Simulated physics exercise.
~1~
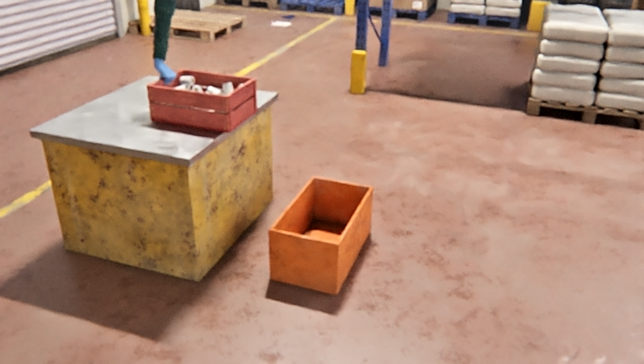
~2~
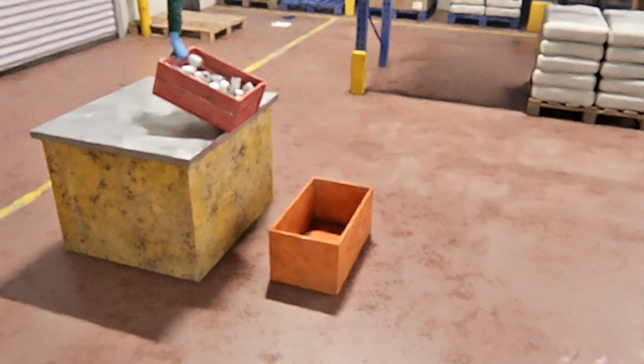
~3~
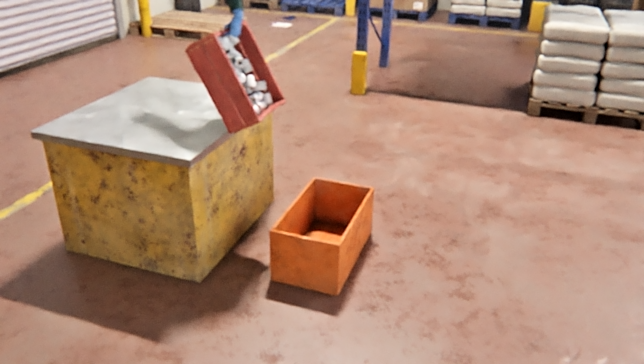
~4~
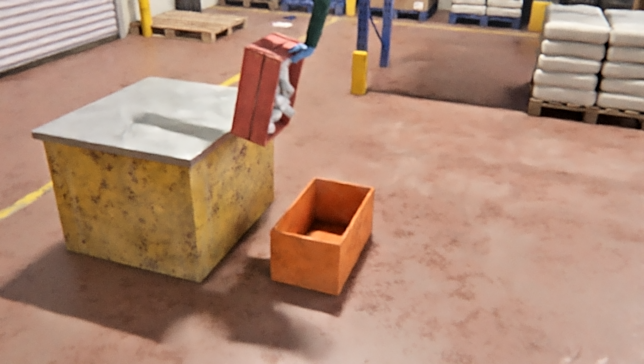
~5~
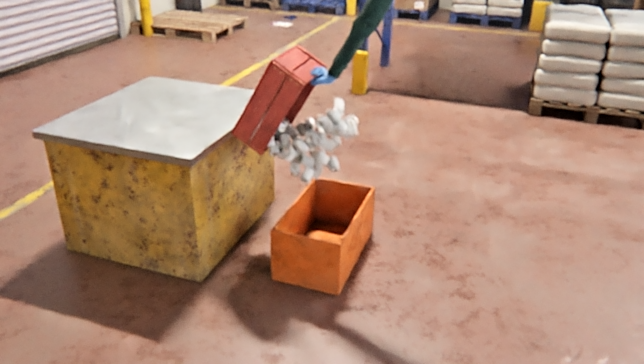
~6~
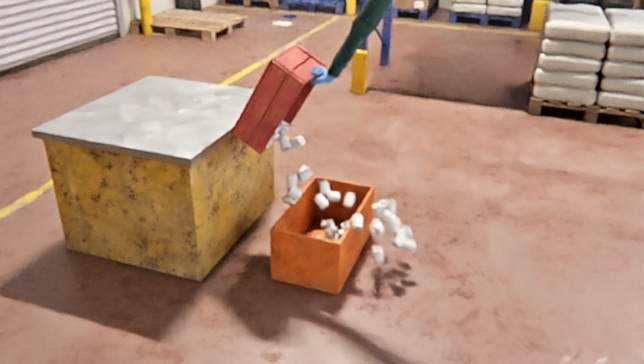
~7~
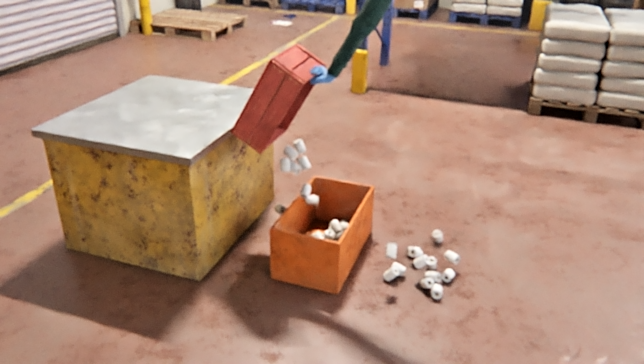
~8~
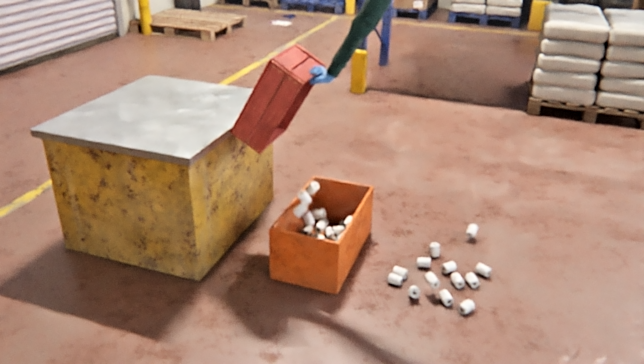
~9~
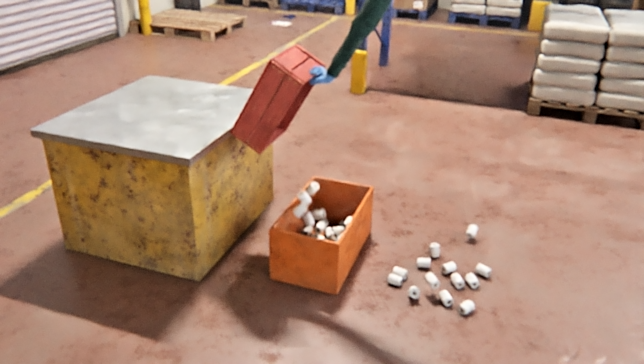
The video shows a gloved hand tipping a red box of white paper rolls over the edge of a bench until they spill toward an orange trough on the floor. Many land inside the trough, while others scatter and settle on the ground to its right.
